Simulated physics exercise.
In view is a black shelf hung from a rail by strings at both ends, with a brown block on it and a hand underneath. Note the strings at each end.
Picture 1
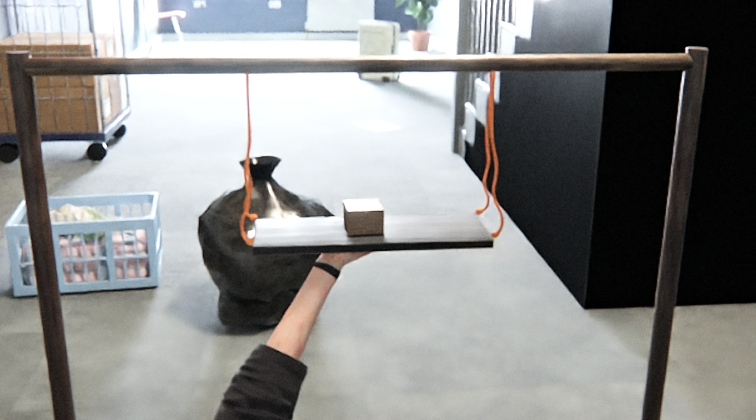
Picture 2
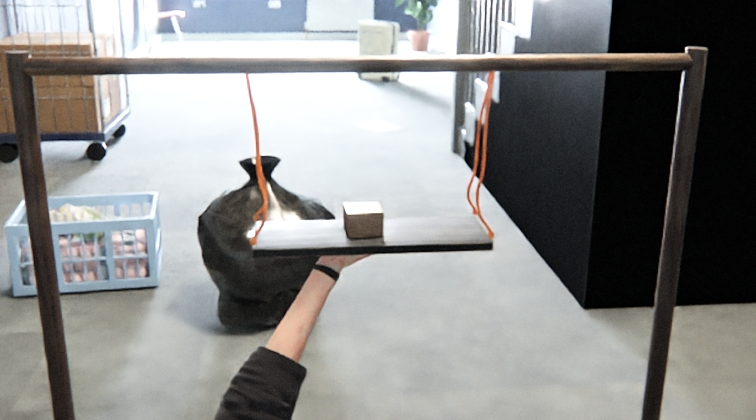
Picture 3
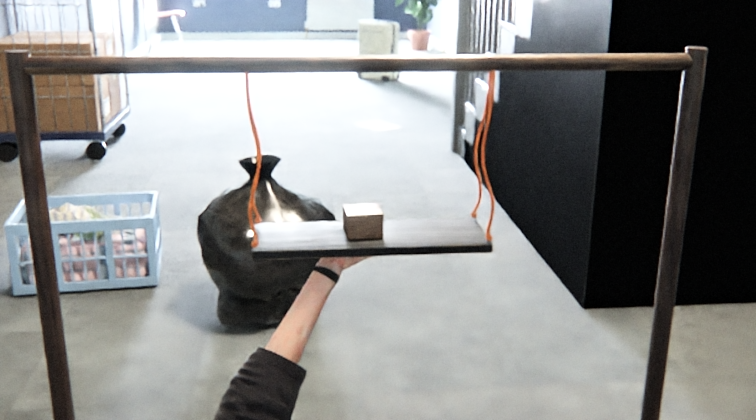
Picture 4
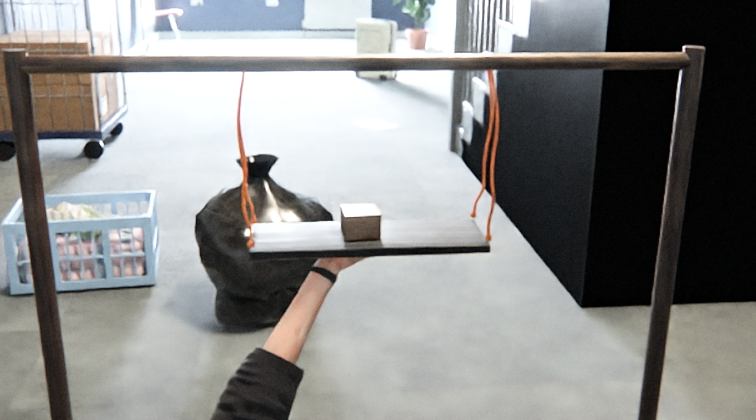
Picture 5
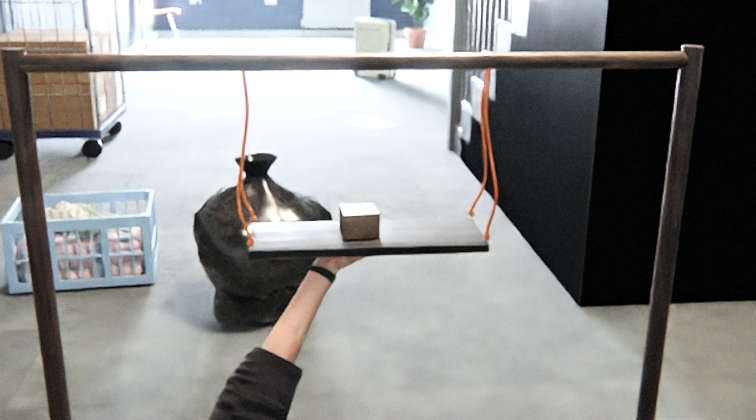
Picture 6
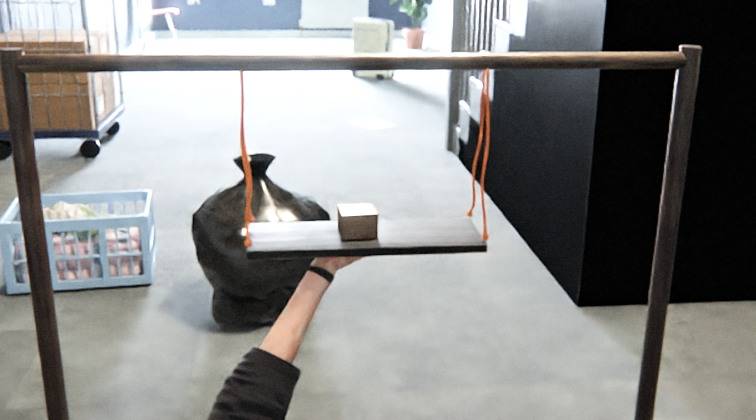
Hand steadying a black shelf with a brown block on it beneath a rail, the slack orange strings swaying slightly.
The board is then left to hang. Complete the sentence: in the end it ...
In the end it is still on the board.
Then, 0.28 s past the final frame, board level; block on the board near (357, 223).
When it is over, board level; block on the board near (357, 225). The brown block remains aboard.
